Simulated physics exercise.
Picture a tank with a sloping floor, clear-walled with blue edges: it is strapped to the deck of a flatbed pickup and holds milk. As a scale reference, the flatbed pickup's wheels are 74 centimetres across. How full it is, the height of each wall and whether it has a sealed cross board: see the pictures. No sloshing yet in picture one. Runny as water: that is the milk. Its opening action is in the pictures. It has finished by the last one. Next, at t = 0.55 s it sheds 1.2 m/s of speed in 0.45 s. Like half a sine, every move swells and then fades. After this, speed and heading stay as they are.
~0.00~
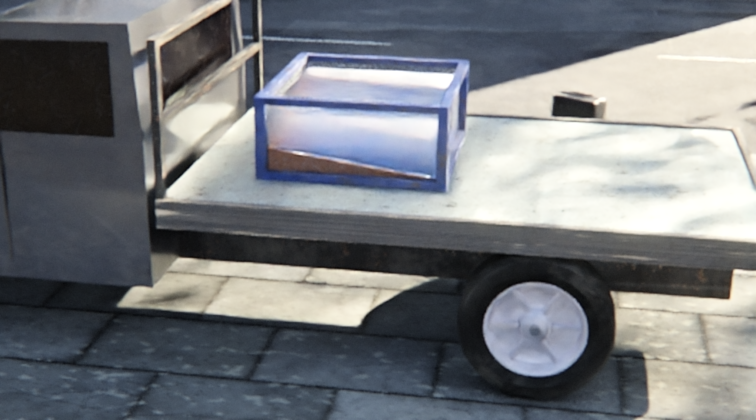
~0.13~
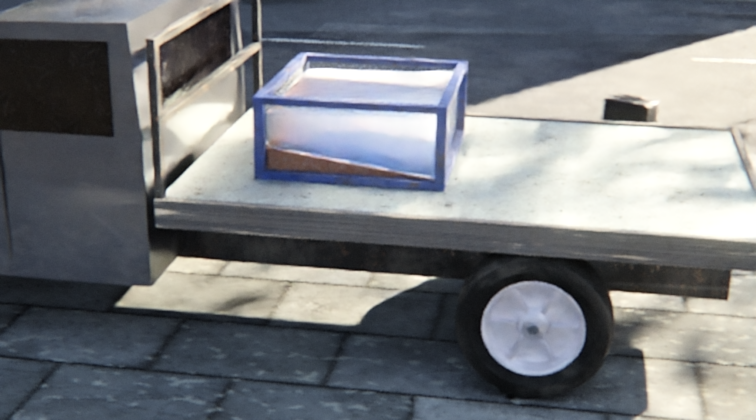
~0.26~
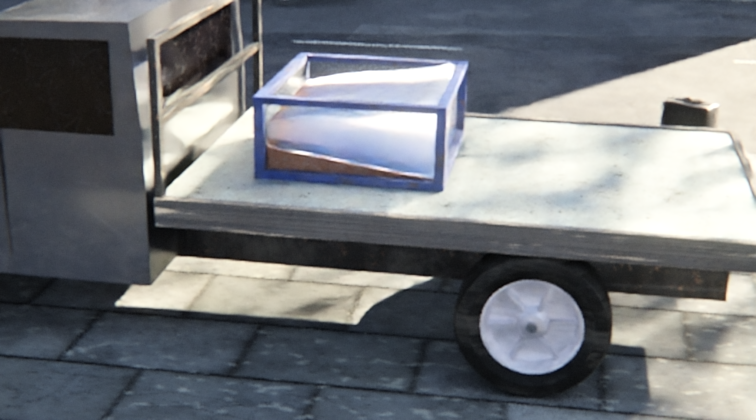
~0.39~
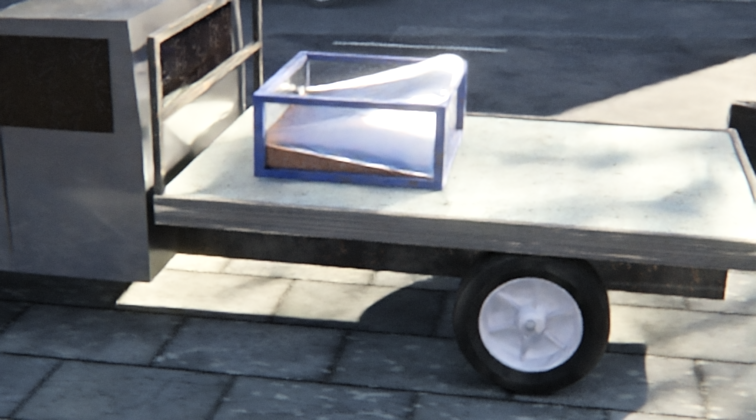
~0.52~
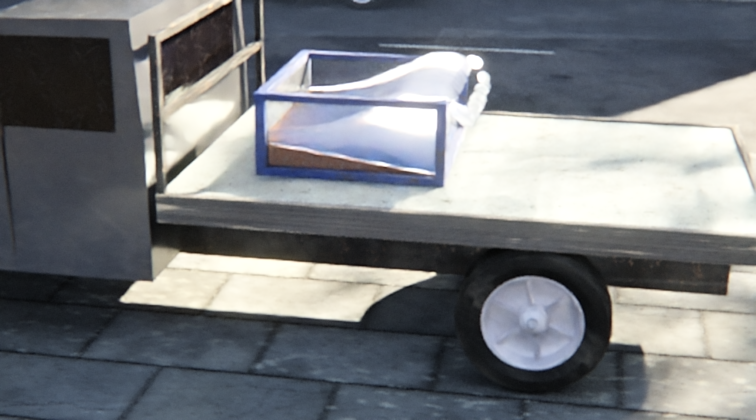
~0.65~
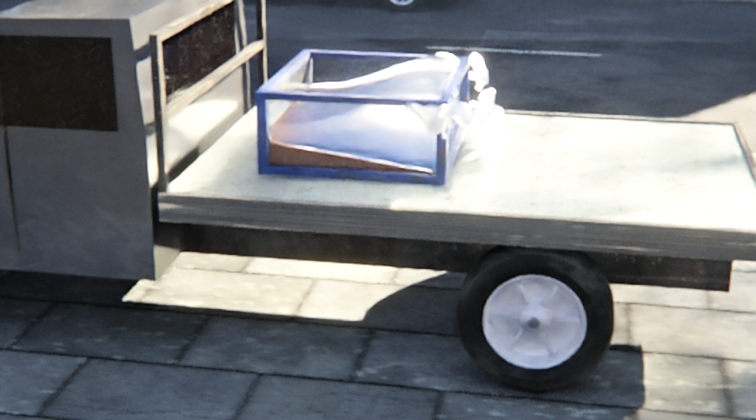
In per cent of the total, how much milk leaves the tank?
28 %.
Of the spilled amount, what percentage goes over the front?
It comes to about 70 per cent of the spill.
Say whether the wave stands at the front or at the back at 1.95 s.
Tilt: Towards the rear end.
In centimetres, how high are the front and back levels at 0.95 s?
I'd say some 52 centimetres in front and some 18 centimetres behind.
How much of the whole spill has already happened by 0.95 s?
Some 20 percent has come out by that time.
After 0.95 s it stands 18 cm high behind and 52 cm in front; 5 per cent has gone over the back, a little elsewhere.
After 1.45 s it stands 20 cm high behind and 29 cm in front; 24 per cent has gone over the front, a little elsewhere.
After 1.95 s it stands 35 cm high behind and 15 cm in front; 25 per cent has gone over the front, a little elsewhere.
After 3.98 s 28 per cent has gone over the front, a little elsewhere, 57 of 203 litres.
